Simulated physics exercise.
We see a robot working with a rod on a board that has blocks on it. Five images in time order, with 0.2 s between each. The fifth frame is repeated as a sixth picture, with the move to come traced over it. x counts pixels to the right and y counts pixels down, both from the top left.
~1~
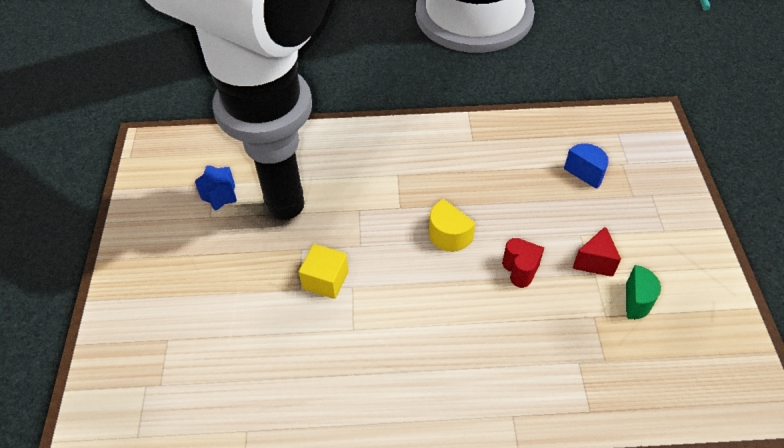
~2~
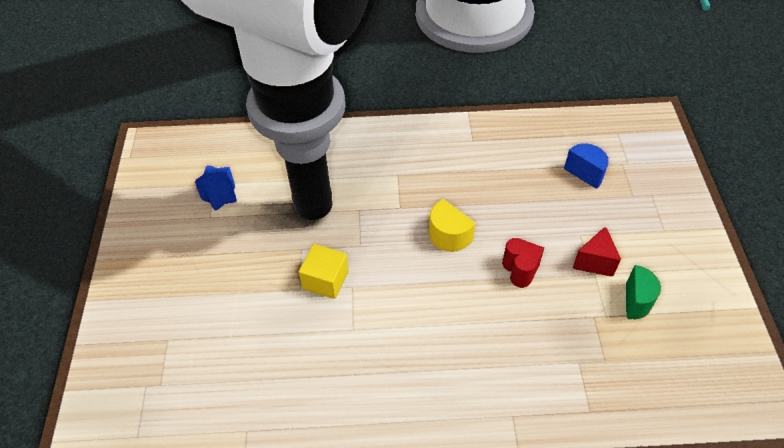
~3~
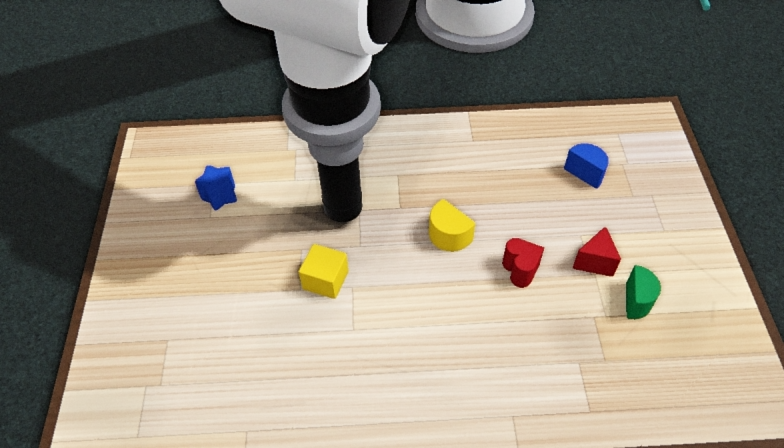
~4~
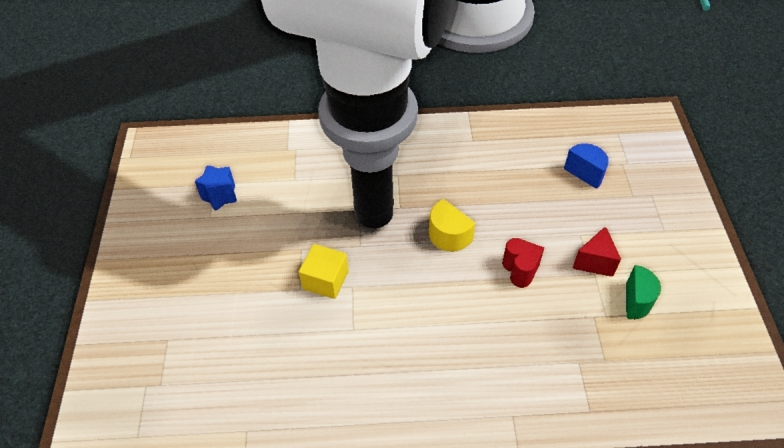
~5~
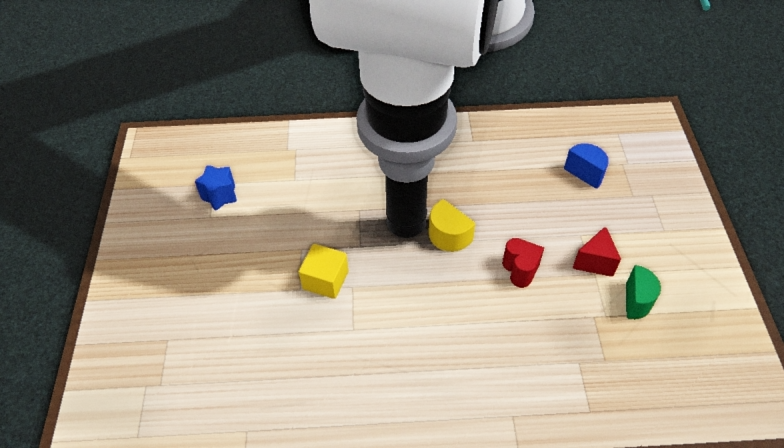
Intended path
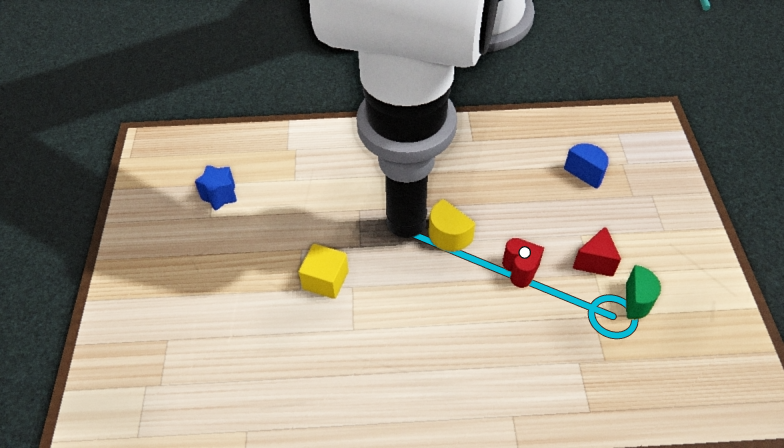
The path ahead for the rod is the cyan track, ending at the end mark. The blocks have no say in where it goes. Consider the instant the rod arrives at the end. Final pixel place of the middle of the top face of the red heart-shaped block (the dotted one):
I expect it at (619, 267).
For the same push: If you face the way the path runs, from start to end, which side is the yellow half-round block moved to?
It is displaced to the left.
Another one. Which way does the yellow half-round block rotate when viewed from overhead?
From overhead, the rotation is counterclockwise.
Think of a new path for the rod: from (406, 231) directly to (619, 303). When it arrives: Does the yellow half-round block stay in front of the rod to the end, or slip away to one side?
I think it loses its spot in front.
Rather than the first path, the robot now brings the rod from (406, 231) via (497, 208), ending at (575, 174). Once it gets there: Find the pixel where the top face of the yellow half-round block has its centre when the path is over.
Its top centre lands on (503, 223).
The drawn path runs from (406, 231) to (613, 316); the dot is on the red heart-shaped block.
On the path given first. One third of the way, rod at (472, 251); yellow half-round block at (506, 222), turned 35° anticlockwise.
Two thirds of the way, rod at (543, 279); yellow half-round block at (512, 221), turned 45° anticlockwise; red heart-shaped block at (577, 260).
At the end, rod at (617, 309); yellow half-round block at (512, 221), turned 45° anticlockwise; red heart-shaped block at (619, 267), turned 50° anticlockwise; red triangle at (609, 240), turned 20° anticlockwise; green half-round block at (653, 285).
